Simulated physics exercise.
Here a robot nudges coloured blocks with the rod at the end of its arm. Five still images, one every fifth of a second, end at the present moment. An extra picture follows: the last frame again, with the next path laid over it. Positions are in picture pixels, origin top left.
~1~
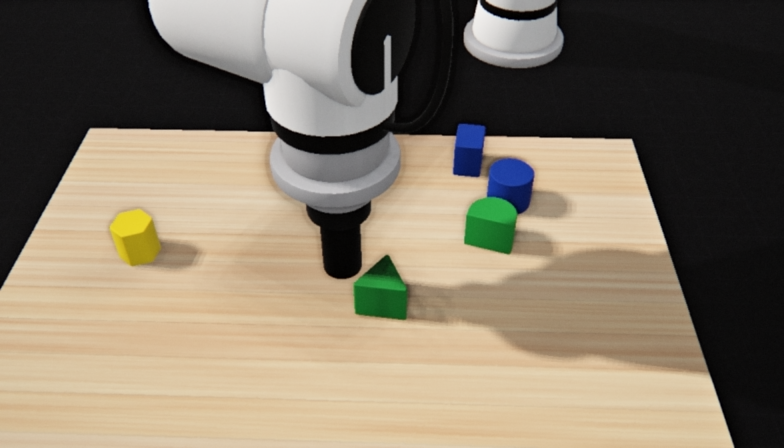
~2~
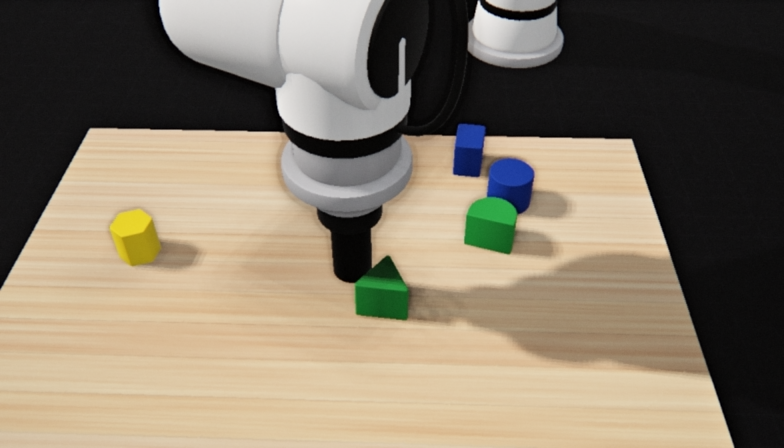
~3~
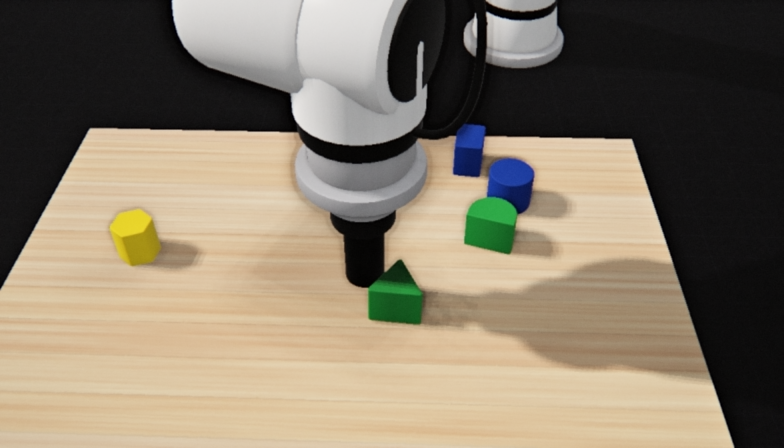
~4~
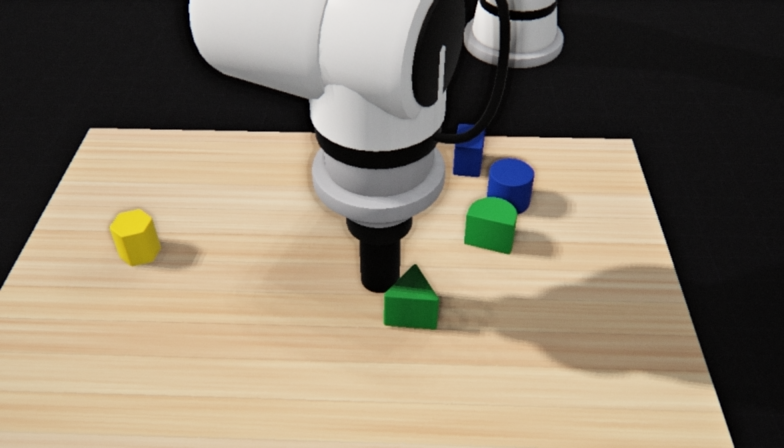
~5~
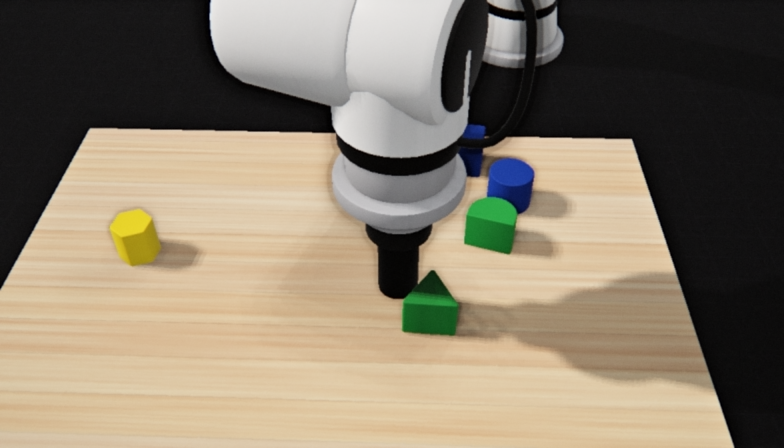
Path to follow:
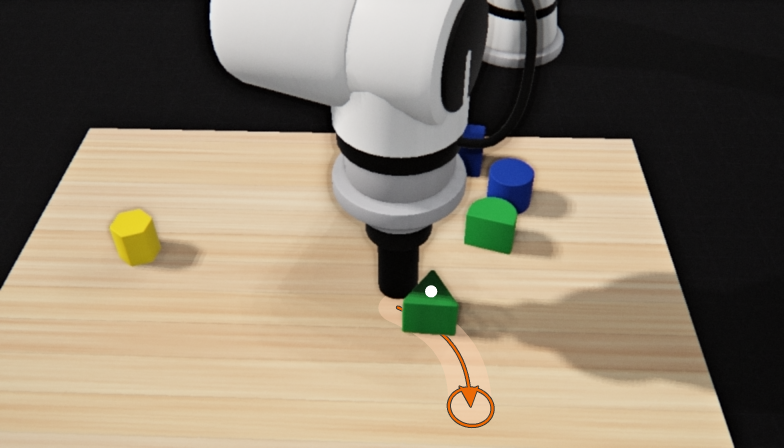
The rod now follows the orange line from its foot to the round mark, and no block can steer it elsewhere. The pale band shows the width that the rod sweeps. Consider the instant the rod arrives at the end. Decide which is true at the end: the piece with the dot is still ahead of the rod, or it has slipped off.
The rod no longer has it in front.
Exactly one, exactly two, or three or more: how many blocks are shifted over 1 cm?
It displaces one.
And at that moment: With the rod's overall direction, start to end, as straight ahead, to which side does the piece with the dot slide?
Sideways, to the left.
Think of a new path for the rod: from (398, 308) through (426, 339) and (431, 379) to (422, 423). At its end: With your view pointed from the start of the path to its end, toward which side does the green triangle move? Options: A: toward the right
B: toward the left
I choose B.
The drawn path runs from (398, 308) through (437, 329) and (463, 364) to (471, 407); the dot is on the green triangle.
The first path, step by step. One third of the way, rod at (440, 309); green triangle at (477, 312), turned 15° anticlockwise.
Two thirds of the way, rod at (466, 343); green triangle at (506, 332), turned 50° anticlockwise.
At the end, rod at (473, 385); green triangle at (505, 333), turned 55° anticlockwise.
